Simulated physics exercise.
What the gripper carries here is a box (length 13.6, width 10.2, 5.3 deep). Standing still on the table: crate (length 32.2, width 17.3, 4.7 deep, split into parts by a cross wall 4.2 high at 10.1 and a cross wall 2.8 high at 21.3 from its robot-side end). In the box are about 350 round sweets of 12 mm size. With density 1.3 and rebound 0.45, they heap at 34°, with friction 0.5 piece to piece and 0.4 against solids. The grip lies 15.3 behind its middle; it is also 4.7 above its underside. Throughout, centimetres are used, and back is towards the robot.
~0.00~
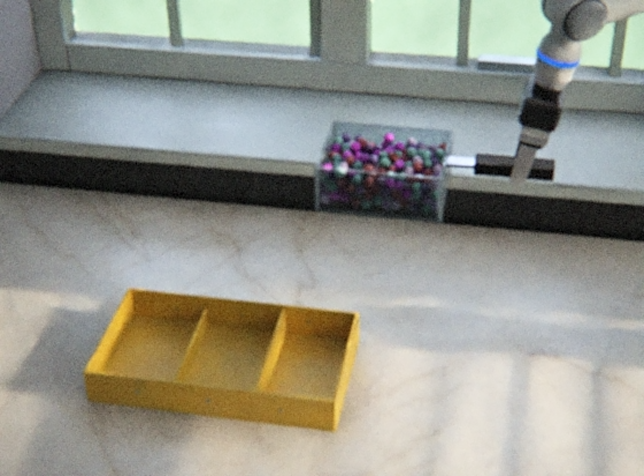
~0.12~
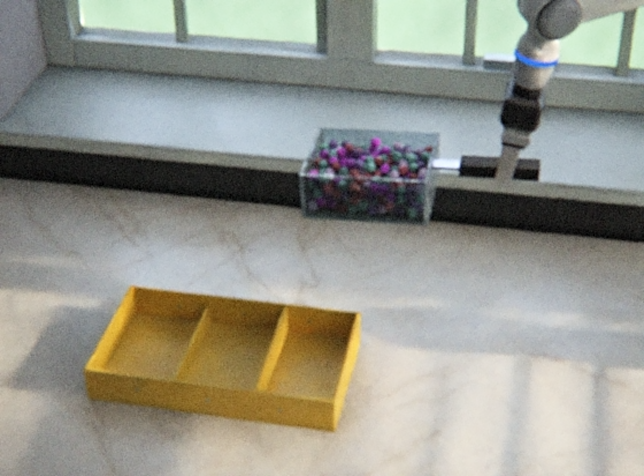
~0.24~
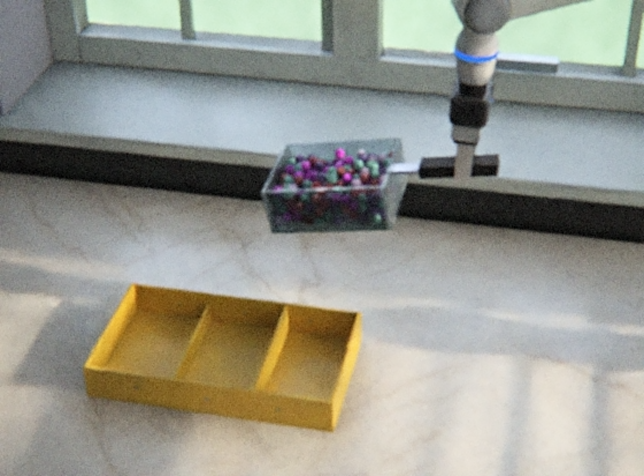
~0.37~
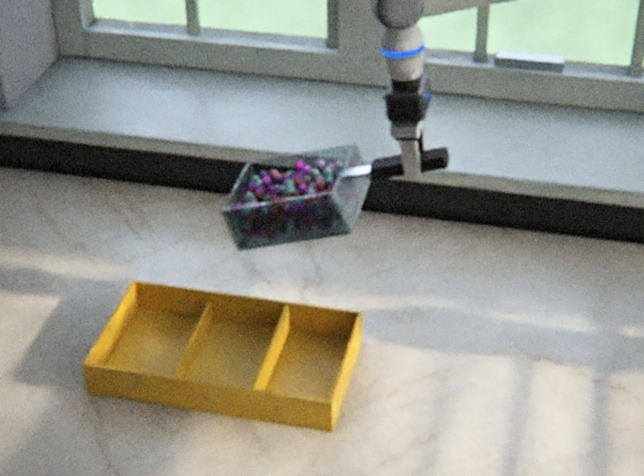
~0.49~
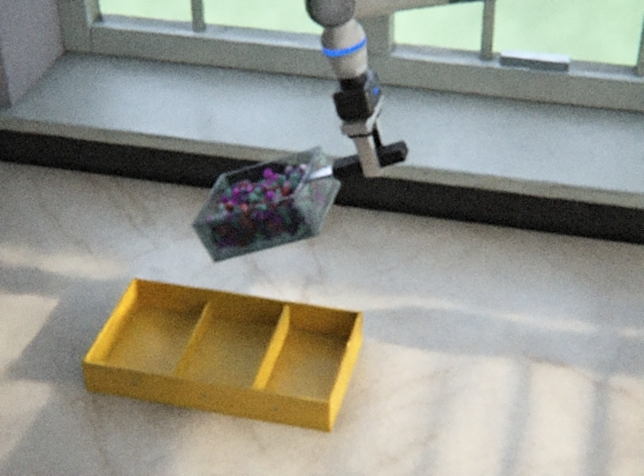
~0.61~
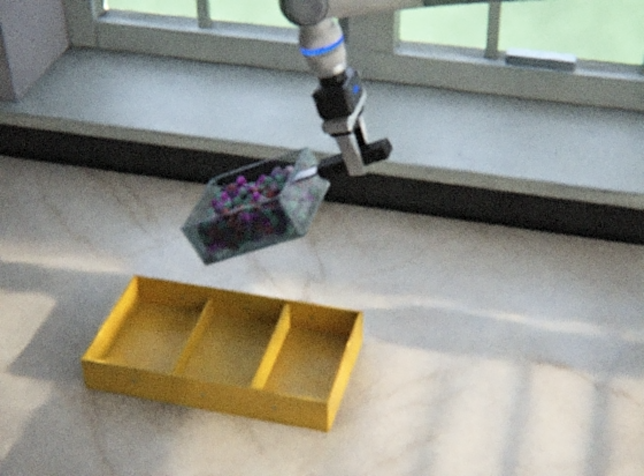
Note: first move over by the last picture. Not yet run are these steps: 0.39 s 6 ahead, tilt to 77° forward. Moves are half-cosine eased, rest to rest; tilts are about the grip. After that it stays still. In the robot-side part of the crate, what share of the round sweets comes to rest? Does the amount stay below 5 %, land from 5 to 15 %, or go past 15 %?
It stays below 5 %.
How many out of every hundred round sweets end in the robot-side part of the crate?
Estimate: About 0 %.
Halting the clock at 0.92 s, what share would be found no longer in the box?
Close to 0 per cent of the load is out at that point.
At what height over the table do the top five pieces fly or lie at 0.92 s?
About 26 cm.
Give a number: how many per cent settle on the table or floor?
0 per cent, give or take.
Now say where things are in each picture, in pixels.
In the first picture, box floor at (385, 188), level; upper third of the load around (385, 161), from x 325 to 445, top at y 140; 352 in the box.
In the second picture, box floor at (373, 193), tilted 3° forward; upper third of the load around (378, 166), from x 310 to 430, top at y 145.
In the third picture, box floor at (340, 203), tilted 10° forward; upper third of the load around (355, 178), from x 275 to 395, top at y 155.
In the fourth picture, box floor at (304, 214), tilted 18° forward; upper third of the load around (321, 188), from x 240 to 360, top at y 160.
In the fifth picture, box floor at (276, 221), tilted 25° forward; upper third of the load around (294, 195), from x 210 to 330, top at y 165.
In the sixth picture, box floor at (266, 222), tilted 28° forward; upper third of the load around (283, 196), from x 200 to 315, top at y 165; 352 in the box.
After 0.77 s, tilted 45° forward, highest piece 29 above the table; 352 in the box.
After 0.92 s, tilted 72° forward, highest piece 26 above the table; 351 in the box, 1 in flight or on a rim.
After 1.20 s, tilted 77° forward, highest piece 25 above the table; 280 in the box, 60 in the middle part, 12 in flight or on a rim.
After 2.25 s, tilted 77° forward, highest piece 25 above the table; 194 in the box, 156 in the middle part, 2 in the far-side part.
At rest, 194 in the box, 156 in the middle part, 2 in the far-side part. That is 0 % in the robot-side part of the crate.
